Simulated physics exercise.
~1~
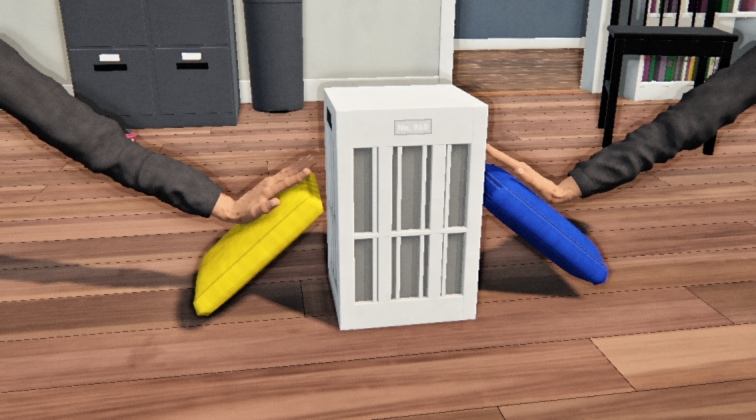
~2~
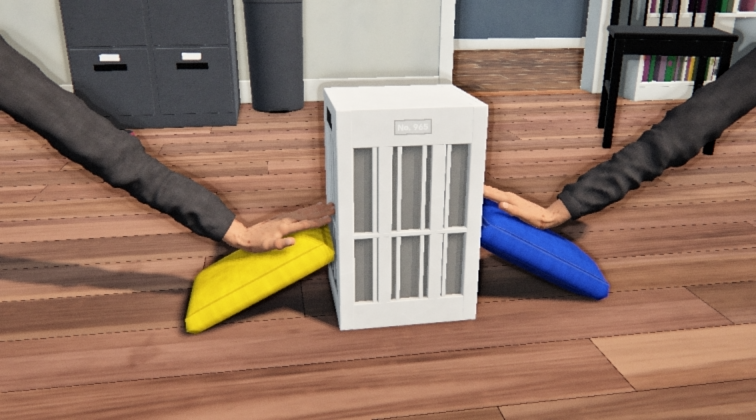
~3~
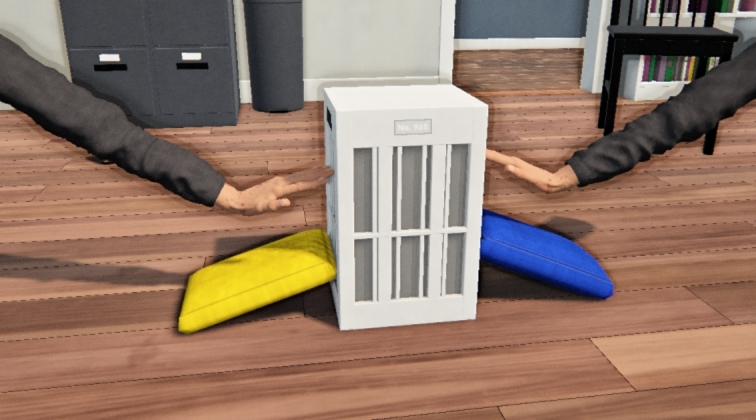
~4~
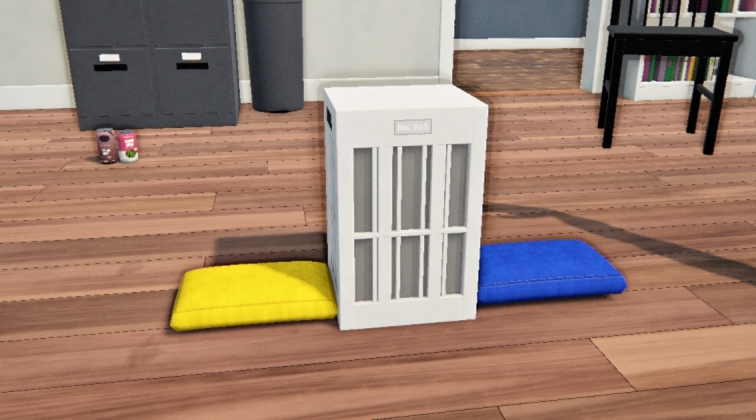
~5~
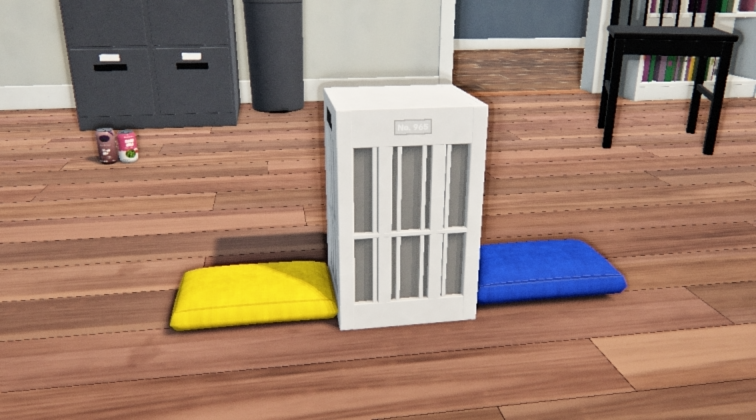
Yellow and blue cushions sinking from a lean against a white crate as two hands let go, ending flat on the floor.
